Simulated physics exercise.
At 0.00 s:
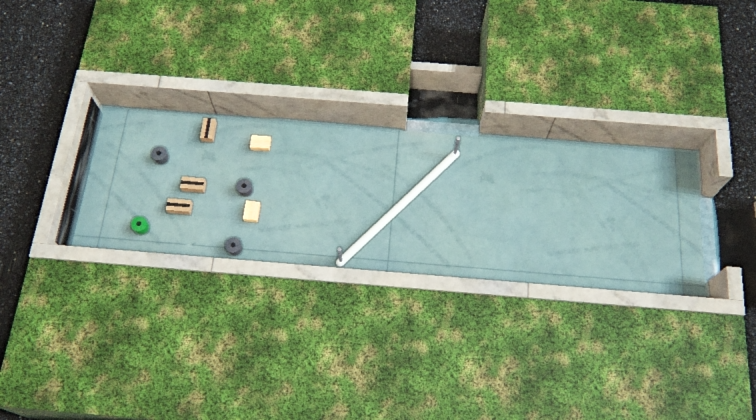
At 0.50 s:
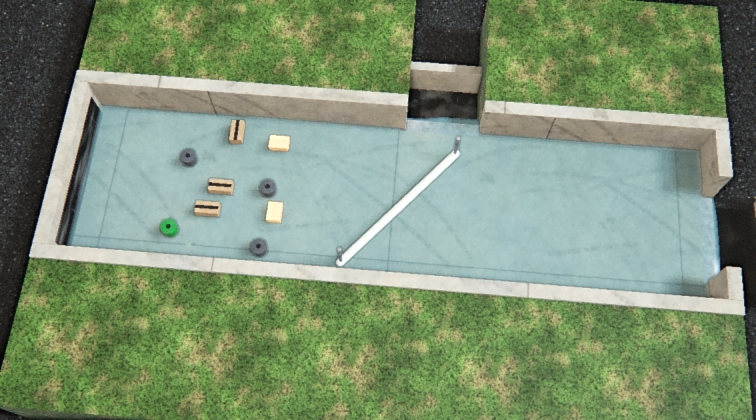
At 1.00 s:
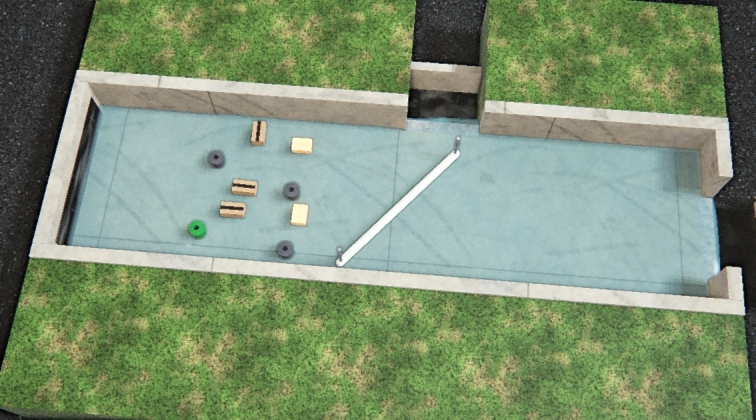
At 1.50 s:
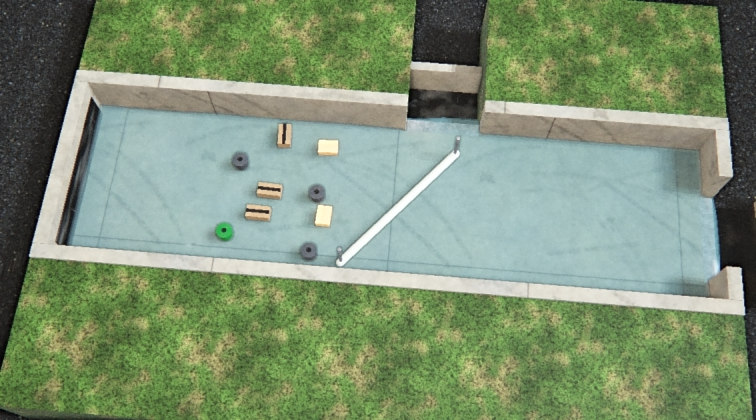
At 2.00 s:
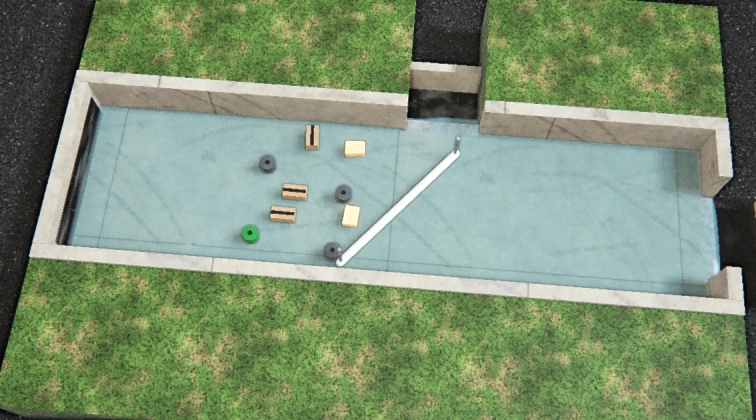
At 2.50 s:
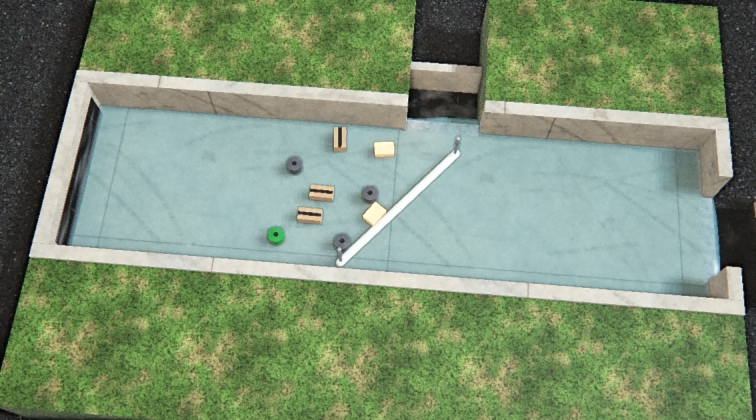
The video shows a green tub, dark tubs and pale and brown cartons drifting together to the right along a shallow, walled water channel, until a dark tub and then a pale carton meet the slanted white bar.
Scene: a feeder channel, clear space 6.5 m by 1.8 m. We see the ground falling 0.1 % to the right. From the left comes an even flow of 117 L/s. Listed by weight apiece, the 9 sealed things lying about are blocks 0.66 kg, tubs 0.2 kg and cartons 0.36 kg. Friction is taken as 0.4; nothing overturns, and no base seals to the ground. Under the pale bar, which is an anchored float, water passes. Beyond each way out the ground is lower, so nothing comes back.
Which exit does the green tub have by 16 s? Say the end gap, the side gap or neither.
It is side gap.
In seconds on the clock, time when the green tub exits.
At about 8.5 s.
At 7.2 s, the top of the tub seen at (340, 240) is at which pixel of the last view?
(436, 154) or so.
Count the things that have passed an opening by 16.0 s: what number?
Tally so far: 9.
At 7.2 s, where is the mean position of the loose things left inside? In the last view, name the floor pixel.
Mean position approx. (435, 162).
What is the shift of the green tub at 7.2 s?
It has shifted about 300 cm.
After 3.5 s the green tub is near (332, 238), 2.0 m from its start, afloat; 0 of 9 are out; 9 afloat.
After 7.2 s the green tub is near (424, 165), 3.0 m from its start, afloat; 6 of 9 are out; 3 afloat.
After 12.0 s the green tub has gone out by the side gap; 9 of 9 are out; 0 afloat.
After 16.0 s the green tub has gone out by the side gap; 9 of 9 are out; 0 afloat.
